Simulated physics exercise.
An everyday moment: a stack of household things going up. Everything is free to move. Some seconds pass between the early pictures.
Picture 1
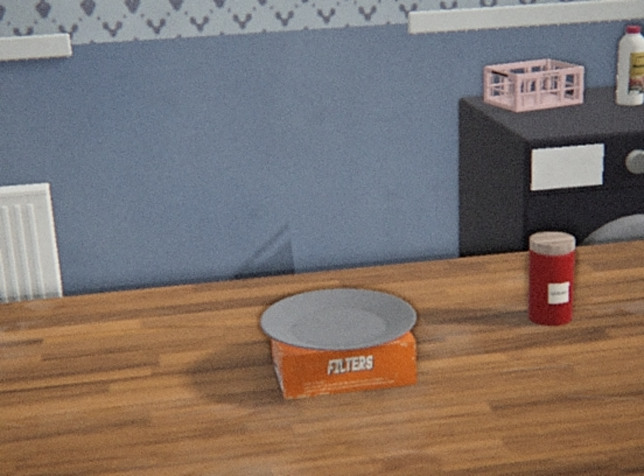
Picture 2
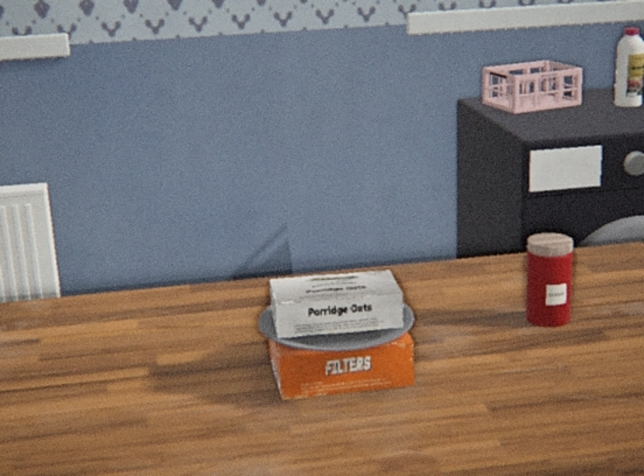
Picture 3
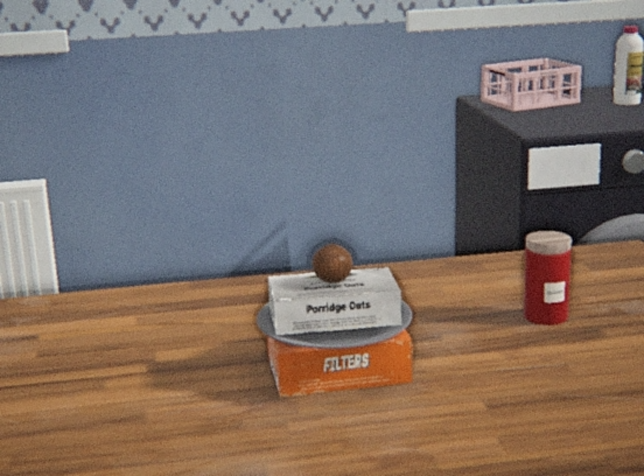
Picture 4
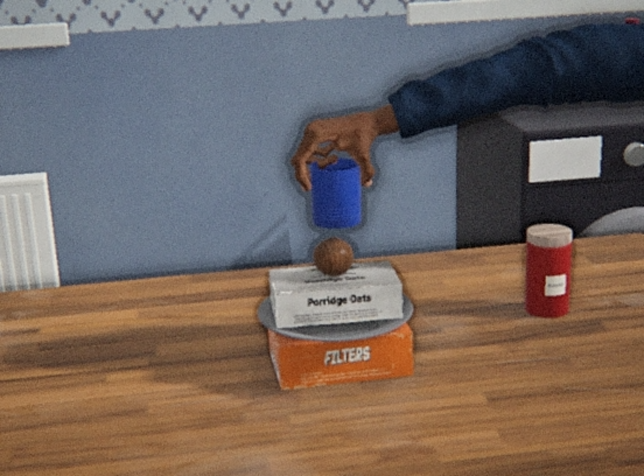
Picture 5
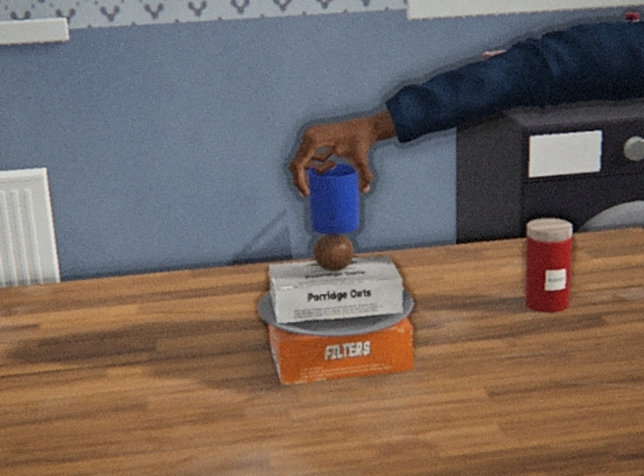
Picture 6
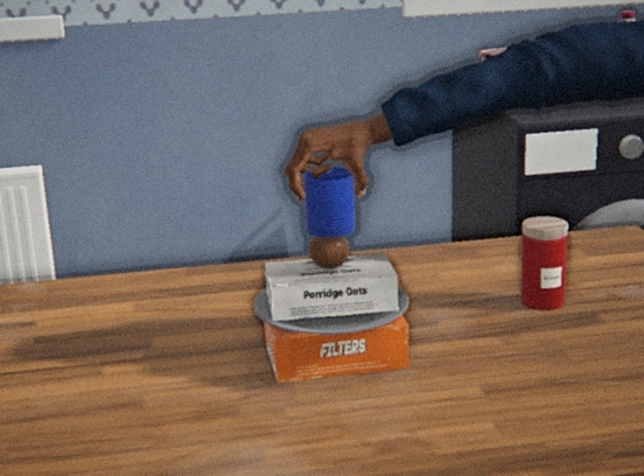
To begin with, a grey plate rests on an orange filters box on a wooden table, a red jar to the right. A white porridge oats packet appears on the plate, then a brown ball-shaped item on top. A hand lowers a blue cup onto the round item and keeps holding it.
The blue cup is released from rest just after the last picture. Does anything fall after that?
As it turns out, it gives way.
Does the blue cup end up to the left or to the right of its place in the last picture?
To the right.
Then, 0.60 s after the last picture, blue cup now fallen.
Then, 0.80 s after the last picture, things are still on the move.
At rest, fallen, blue cup; the other 5 in place. Seen from the same camera at the end, blue cup near (515, 322). The pile loses its balance.
